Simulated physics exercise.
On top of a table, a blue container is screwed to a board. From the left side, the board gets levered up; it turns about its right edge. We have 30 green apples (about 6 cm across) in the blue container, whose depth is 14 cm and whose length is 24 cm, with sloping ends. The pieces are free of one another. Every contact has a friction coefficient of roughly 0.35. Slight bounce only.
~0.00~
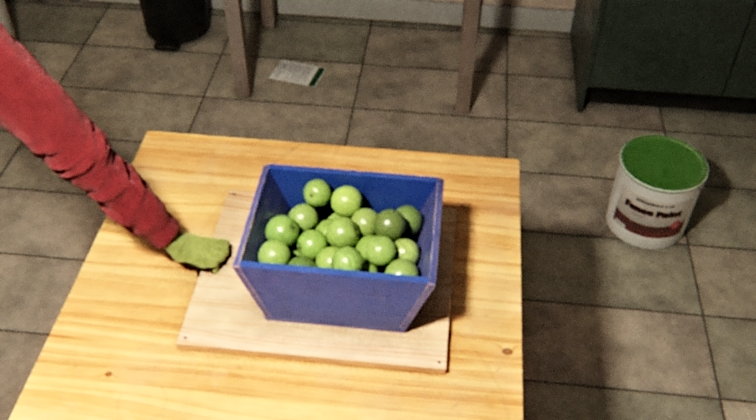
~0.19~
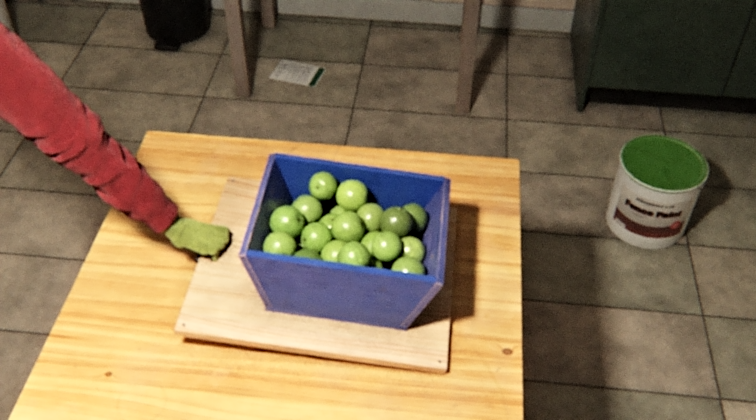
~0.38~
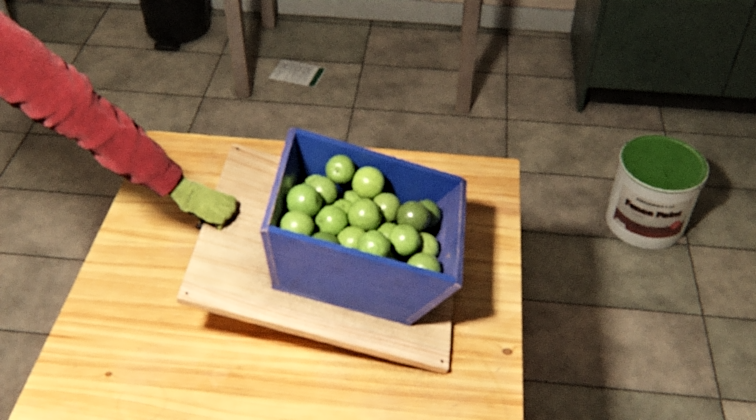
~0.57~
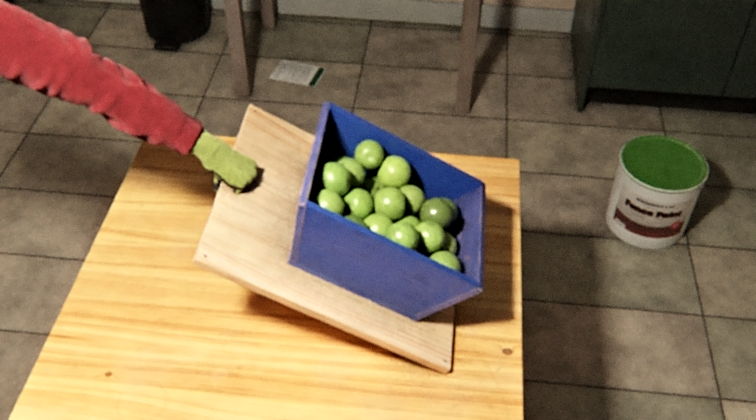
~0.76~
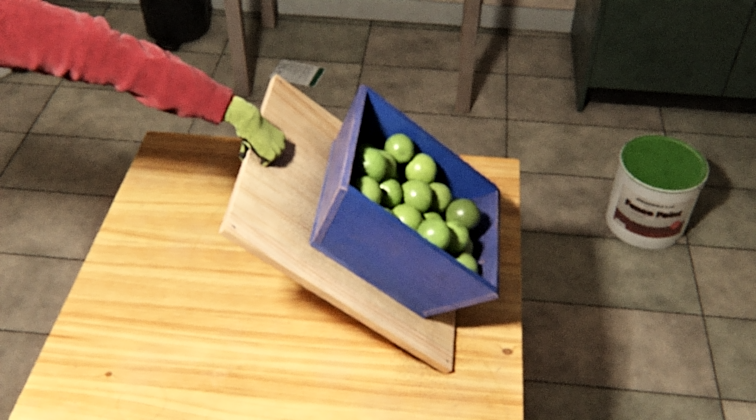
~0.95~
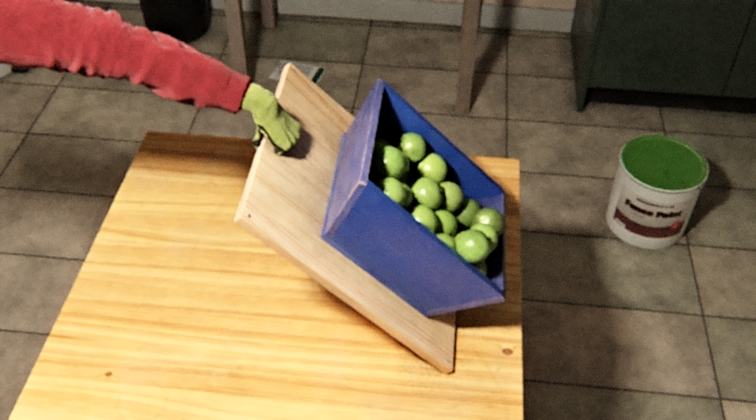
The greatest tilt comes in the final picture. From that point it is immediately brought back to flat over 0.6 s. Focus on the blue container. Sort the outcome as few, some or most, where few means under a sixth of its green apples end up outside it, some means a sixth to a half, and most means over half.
Few.
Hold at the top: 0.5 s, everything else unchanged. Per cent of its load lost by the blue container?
Blue container: 0%.
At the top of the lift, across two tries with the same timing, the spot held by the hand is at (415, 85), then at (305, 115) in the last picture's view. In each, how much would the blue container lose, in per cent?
Blue container: 50 %, then 0 %.
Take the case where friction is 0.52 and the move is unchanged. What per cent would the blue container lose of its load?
In that case the blue container sheds 0 per cent of its load.
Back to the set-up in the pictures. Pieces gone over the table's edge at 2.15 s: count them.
At that time, the count is near 1.
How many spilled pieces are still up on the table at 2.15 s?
Count of pieces: About 0.
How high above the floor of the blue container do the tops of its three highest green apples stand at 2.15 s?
15 cm or thereabouts.
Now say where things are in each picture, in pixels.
In the first frame (each is followed by its nearest rim corner in this view), blue container, (429, 280); 0° from level; none out.
In the second frame, blue container, (437, 280); 5° from level.
In the third frame, blue container, (456, 280); 16° from level.
In the fourth frame, blue container, (479, 284); 29° from level.
In the fifth frame, blue container, (496, 290); 40° from level.
In the sixth frame, blue container, (503, 293); 45° from level; none out.
After 1.14 s, tilt 34°; blue container 30 in, 0 out.
After 1.38 s, tilt 9°; blue container 29 in, 1 out.
After 1.72 s, tilt 0°; blue container 29 in, 1 out.
Final count (at 2.15 s), blue container 29 in, 1 out. Asked share, 1 of 30, 3 per cent.
